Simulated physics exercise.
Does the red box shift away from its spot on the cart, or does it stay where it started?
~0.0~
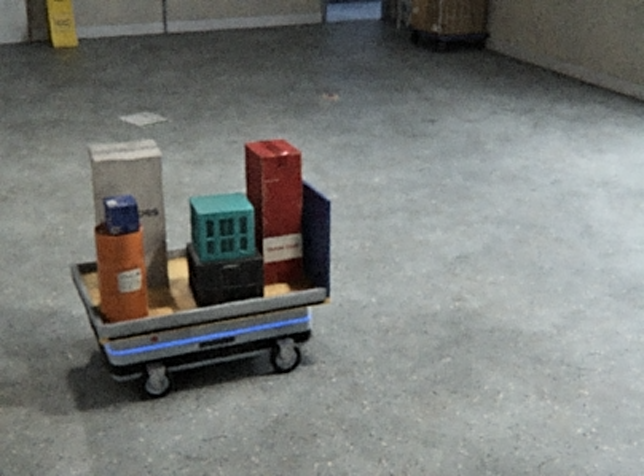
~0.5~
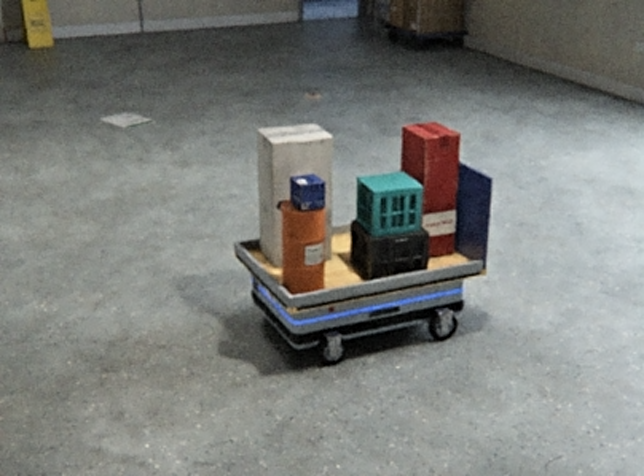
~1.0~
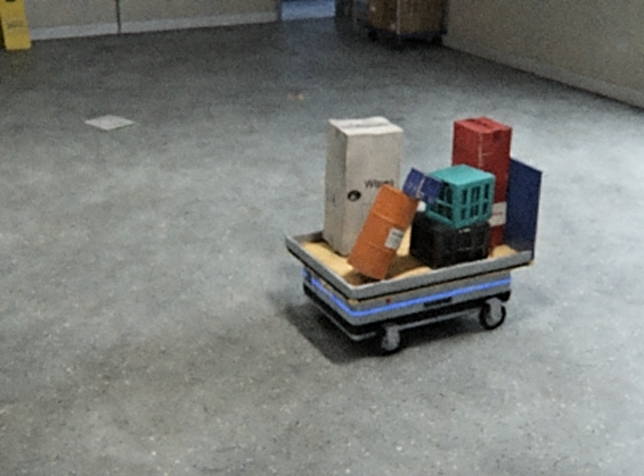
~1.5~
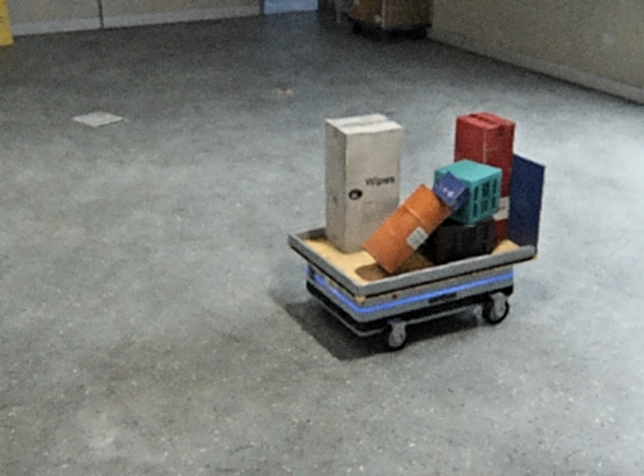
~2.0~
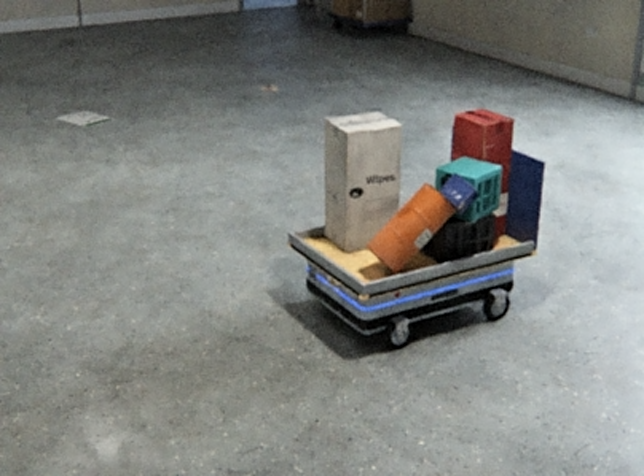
The red box stays in its place on the cart, still standing near the tall board after the cart stops.
